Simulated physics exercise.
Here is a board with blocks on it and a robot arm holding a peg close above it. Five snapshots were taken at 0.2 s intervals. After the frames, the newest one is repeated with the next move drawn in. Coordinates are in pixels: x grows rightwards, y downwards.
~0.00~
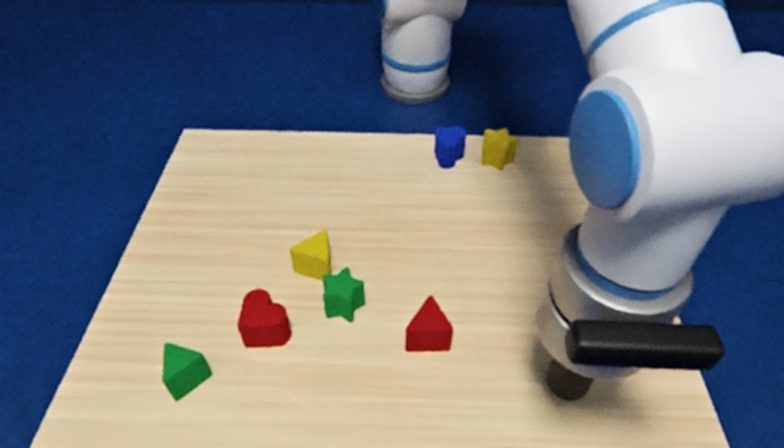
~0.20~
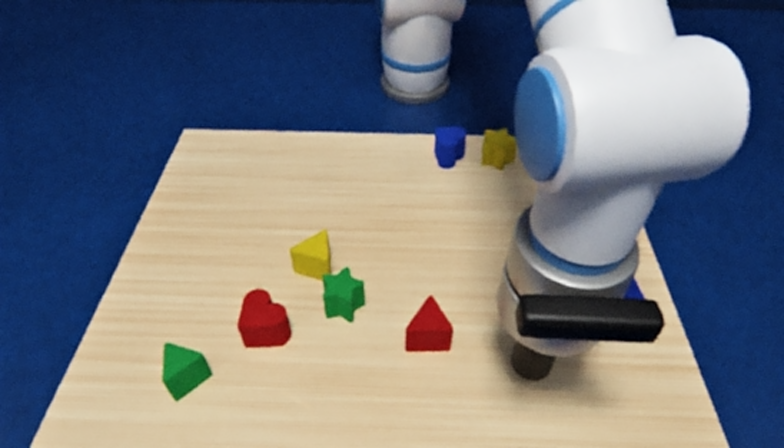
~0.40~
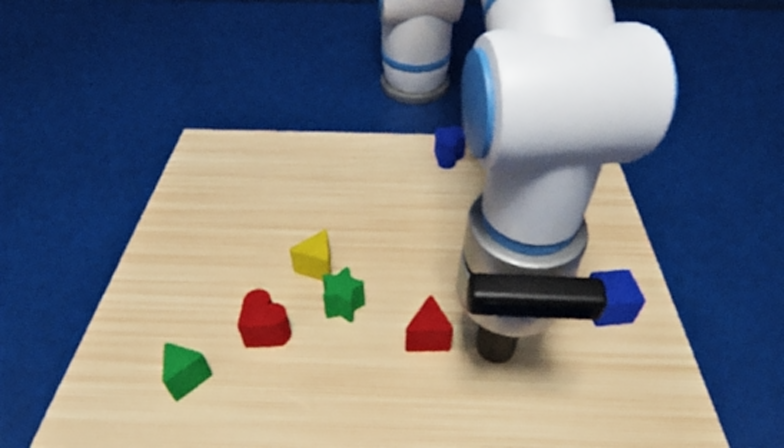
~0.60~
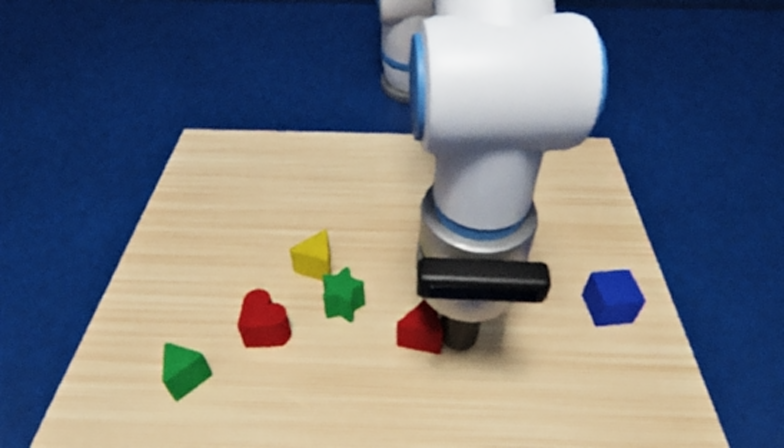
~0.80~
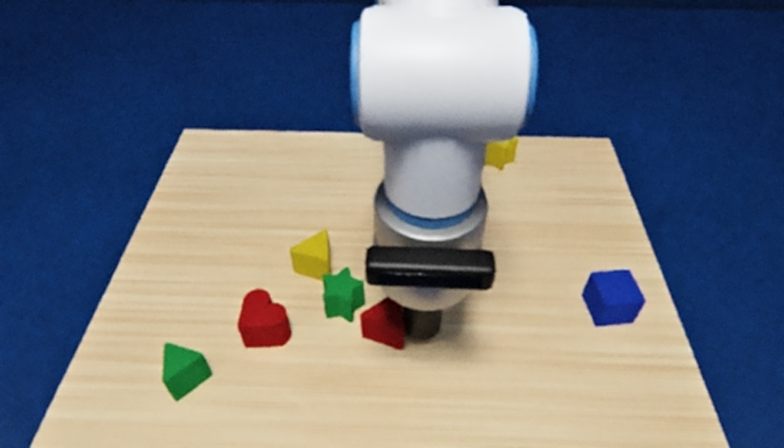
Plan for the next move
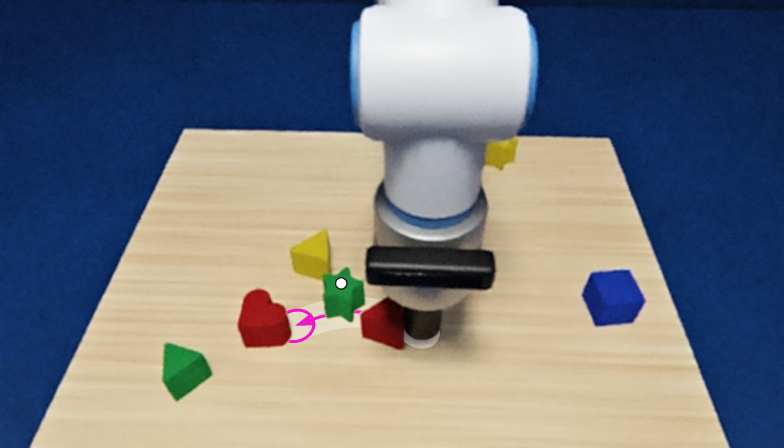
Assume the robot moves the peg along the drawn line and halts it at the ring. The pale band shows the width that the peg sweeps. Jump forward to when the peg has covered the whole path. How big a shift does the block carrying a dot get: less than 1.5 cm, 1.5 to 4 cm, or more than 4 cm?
Range: Over 4 cm.
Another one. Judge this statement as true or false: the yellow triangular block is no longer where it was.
The claim does not hold.
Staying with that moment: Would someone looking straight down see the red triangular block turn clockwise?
Answer: No.
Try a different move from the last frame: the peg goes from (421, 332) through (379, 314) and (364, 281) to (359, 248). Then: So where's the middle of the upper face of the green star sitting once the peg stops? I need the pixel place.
The centre of its top face lies at (325, 274).
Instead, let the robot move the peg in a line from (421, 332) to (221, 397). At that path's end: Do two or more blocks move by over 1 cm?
No, I don't think so.
The drawn path runs from (421, 332) by way of (381, 315) and (338, 313) to (295, 326); the dot is on the green star.
The first path, step by step. One third of the way, peg at (381, 307); green star at (336, 282); red triangular block at (350, 308), turned 20° anticlockwise.
Two thirds of the way, peg at (336, 305); green star at (301, 274), turned 35° clockwise; red triangular block at (318, 318), turned 75° anticlockwise.
At the end, peg at (294, 318); red heart block at (249, 312), turned 10° clockwise; yellow triangular block not moved; green star at (283, 274), turned 100° clockwise; red triangular block at (306, 331), turned 100° anticlockwise.
